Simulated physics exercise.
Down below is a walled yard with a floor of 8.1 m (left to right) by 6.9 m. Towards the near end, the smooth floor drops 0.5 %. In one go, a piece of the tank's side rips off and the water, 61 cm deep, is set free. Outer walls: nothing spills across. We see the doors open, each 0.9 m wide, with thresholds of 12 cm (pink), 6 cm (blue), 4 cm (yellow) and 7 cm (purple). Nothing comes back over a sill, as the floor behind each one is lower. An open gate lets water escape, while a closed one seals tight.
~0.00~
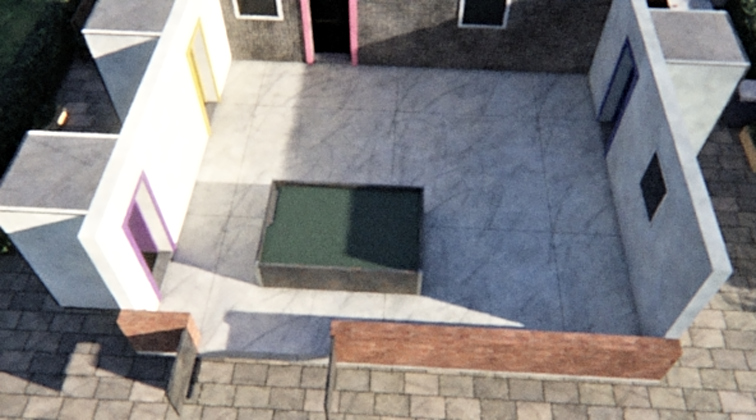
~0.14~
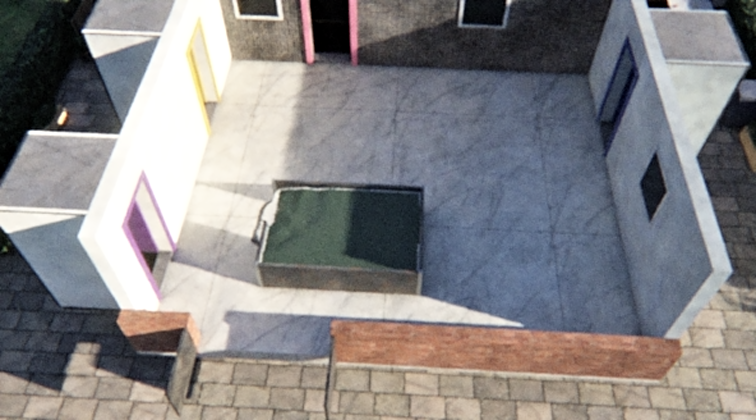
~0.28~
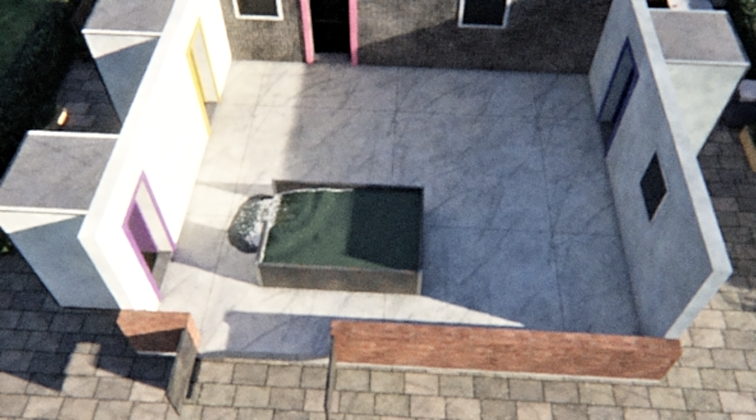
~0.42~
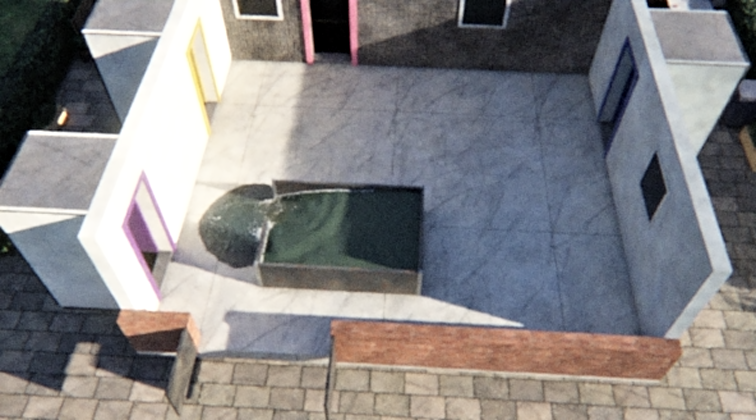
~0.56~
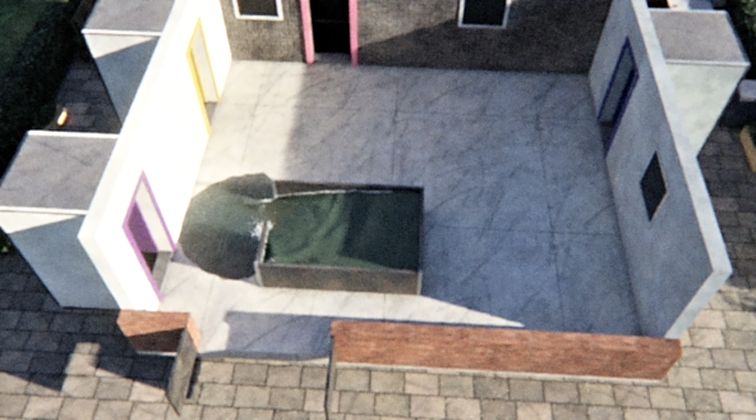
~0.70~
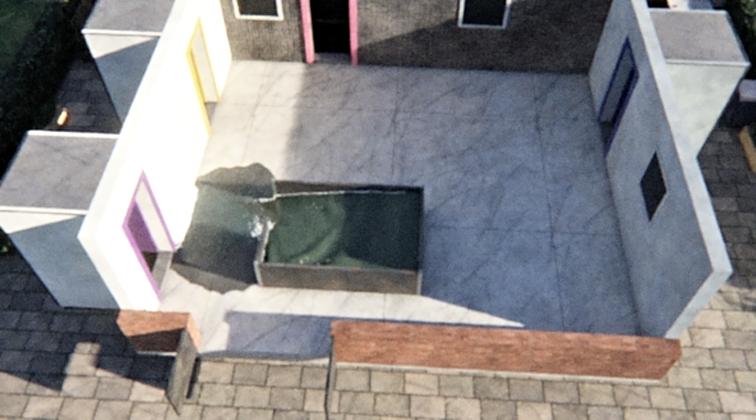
Dark water pours from the left end of a tank and spreads across the pale floor.
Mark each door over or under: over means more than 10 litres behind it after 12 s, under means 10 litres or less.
Pink door under, blue door under, yellow door over, purple door over.
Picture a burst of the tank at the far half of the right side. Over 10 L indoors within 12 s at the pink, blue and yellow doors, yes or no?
Then pink does not exceed it, blue exceeds it, yellow does not exceed it.
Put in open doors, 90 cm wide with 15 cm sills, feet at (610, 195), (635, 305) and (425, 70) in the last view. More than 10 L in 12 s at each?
First doorway falls short, second falls short, third falls short.
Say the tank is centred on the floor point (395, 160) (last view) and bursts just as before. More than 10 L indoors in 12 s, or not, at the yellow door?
Then the yellow door exceeds it.
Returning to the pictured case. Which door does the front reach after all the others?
Result: Blue door.
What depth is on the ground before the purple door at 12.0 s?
Some 6.0 cm.
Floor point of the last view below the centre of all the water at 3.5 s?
At roughly (296, 216).
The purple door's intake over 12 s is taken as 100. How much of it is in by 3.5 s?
60 percent or so by then.
After 1.4 s water covers 10 % of the floor and is deepest (36 cm) near (271, 223); pink door not reached, blue door not reached, yellow door not reached, purple door 15 cm at the sill, 7 L in.
After 2.2 s water covers 15 % of the floor and is deepest (36 cm) near (194, 219); pink door not reached, blue door not reached, yellow door 8 cm at the sill, 2 L in, purple door 16 cm at the sill, 30 L in.
After 3.5 s water covers 30 % of the floor and is deepest (26 cm) near (151, 332); pink door 9 cm at the sill, 0 L in, blue door not reached, yellow door 8 cm at the sill, 12 L in, purple door 13 cm at the sill, 68 L in.
After 7.0 s water covers 65 % of the floor and is deepest (16 cm) near (151, 332); pink door 8 cm at the sill, 0 L in, blue door not reached, yellow door 5 cm at the sill, 24 L in, purple door 9 cm at the sill, 103 L in.
After 12.0 s water covers 95 % of the floor and is deepest (9 cm) near (151, 332); pink door 5 cm at the sill, 0 L in, blue door 6 cm at the sill, 0 L in, yellow door 4 cm at the sill, 28 L in, purple door 6 cm at the sill, 110 L in.
